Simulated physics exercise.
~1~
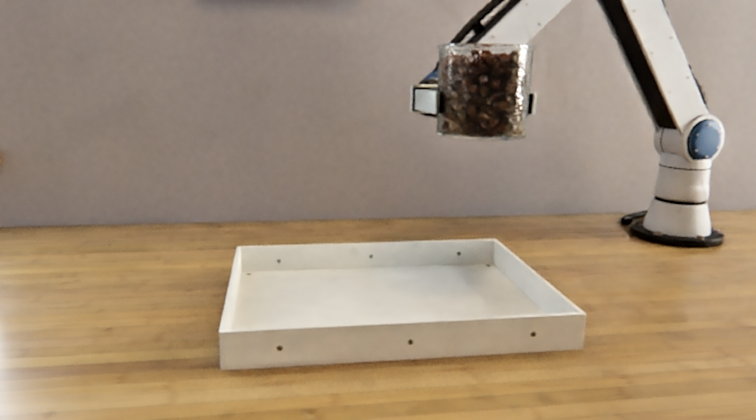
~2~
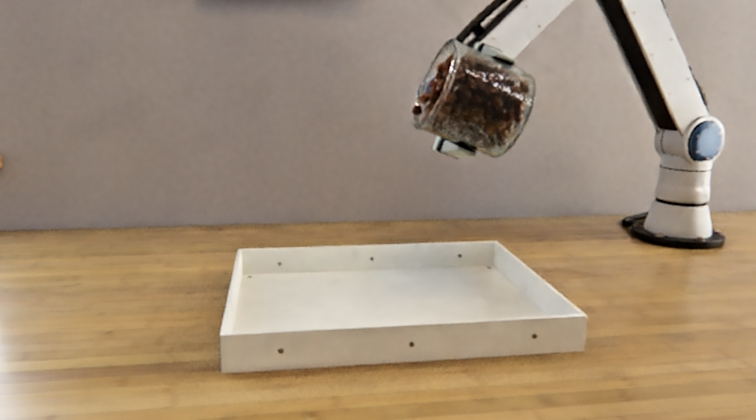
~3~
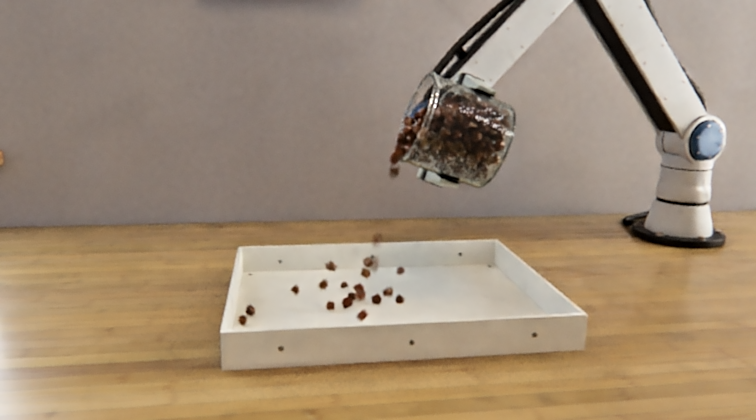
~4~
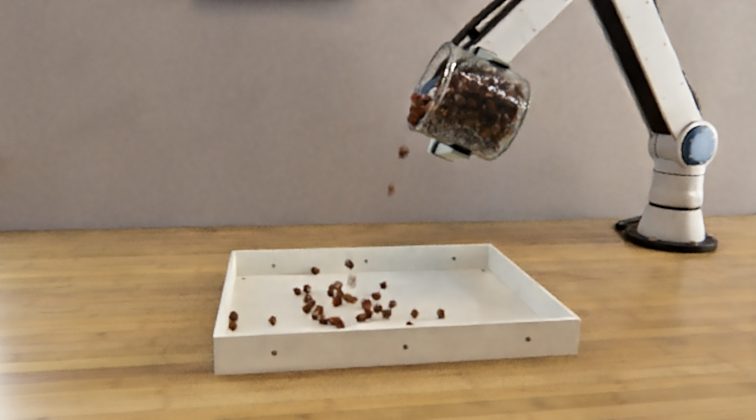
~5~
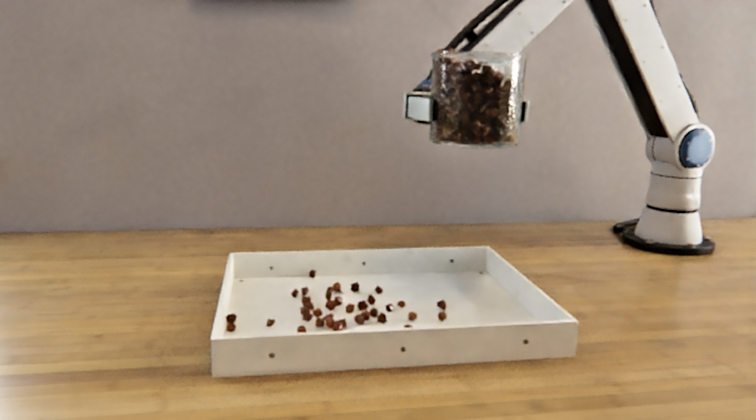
A robot arm tilts a clear container of reddish-brown pellets to the left, spilling some into a shallow white tray on a wooden table, then turns it upright again, still mostly full, with the spilled pellets scattered across the tray.
